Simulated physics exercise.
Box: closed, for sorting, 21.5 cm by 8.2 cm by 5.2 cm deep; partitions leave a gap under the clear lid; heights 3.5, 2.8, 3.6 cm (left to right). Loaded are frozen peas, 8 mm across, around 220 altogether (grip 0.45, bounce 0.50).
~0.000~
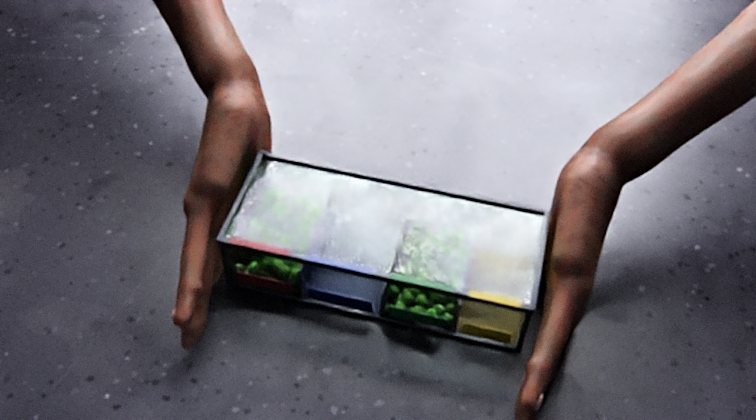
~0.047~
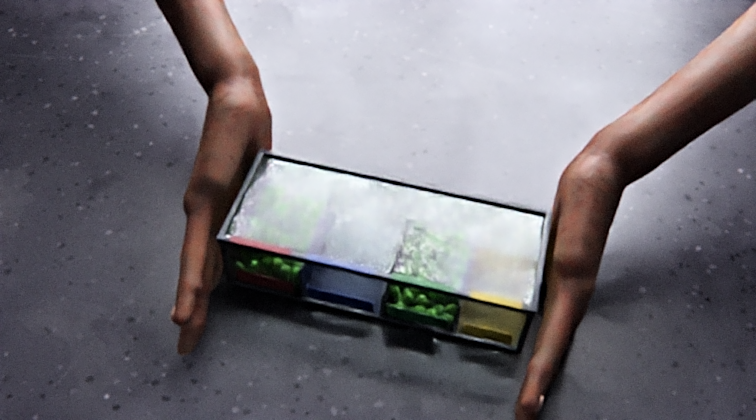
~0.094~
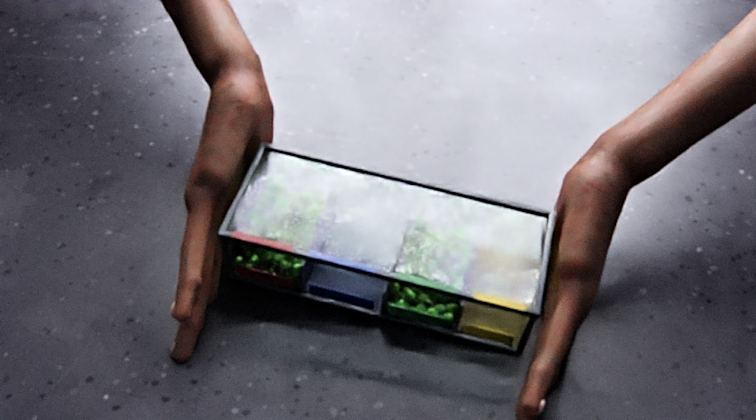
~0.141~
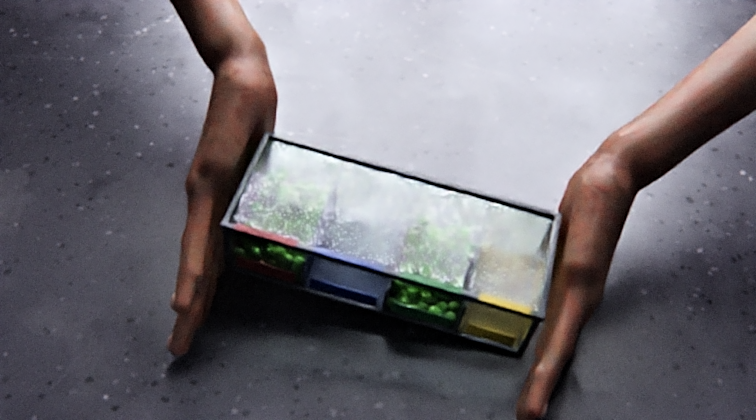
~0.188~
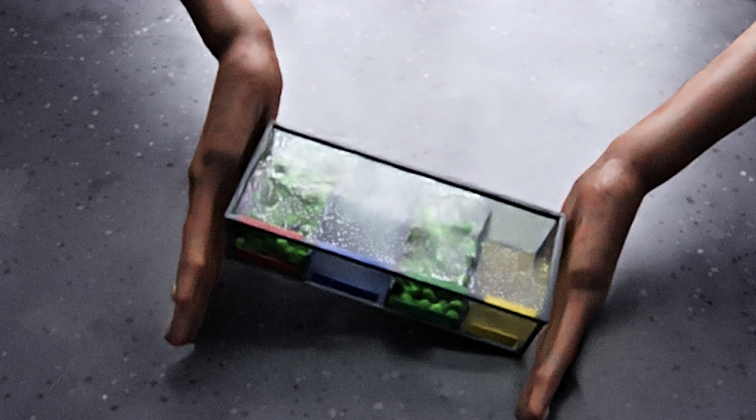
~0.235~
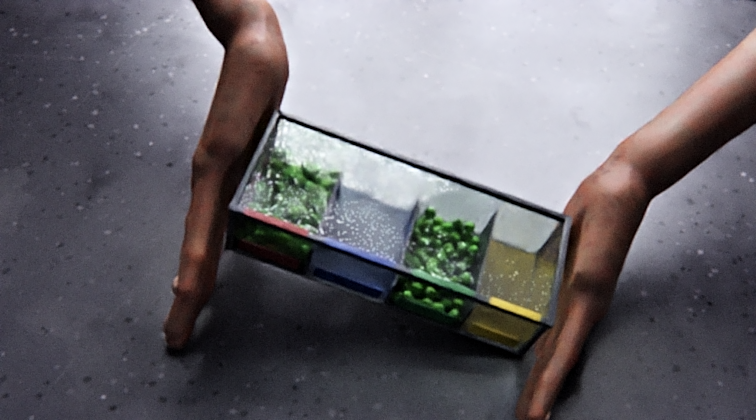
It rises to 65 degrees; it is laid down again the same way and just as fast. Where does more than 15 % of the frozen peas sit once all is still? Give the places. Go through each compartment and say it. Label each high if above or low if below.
Red compartment: High; blue compartment: Low; green compartment: High; yellow compartment: Low.
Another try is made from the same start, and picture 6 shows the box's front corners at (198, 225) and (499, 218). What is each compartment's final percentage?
Red = 65 %; blue = 0 %; green = 35 %; yellow = 0 %.
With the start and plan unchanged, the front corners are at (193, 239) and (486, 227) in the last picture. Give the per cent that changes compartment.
Estimate: Around 0 %.
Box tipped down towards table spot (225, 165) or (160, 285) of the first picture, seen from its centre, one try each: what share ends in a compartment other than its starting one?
First try: Around 0 percent; second try: Around 0 percent.
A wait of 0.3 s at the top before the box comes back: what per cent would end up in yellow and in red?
Yellow 0; red 60.
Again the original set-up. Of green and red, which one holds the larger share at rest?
Red.
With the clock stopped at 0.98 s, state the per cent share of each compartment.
In per cent: Red 65, blue 0, green 35, yellow 0.
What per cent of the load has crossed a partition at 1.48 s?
It comes to some 5 per cent.
After 0.98 s, tilt 65 degrees; red 65 %, green 35 %.
Then, at 1.48 s, tilt 28 degrees; red 60 %, blue 5 %, green 35 %.
After 2.04 s, tilt 0 degrees; red 60 %, blue 5 %, green 35 %.
In the end, at 2.4 s, red 60 %, blue 5 %, green 35 %, yellow 0 %.
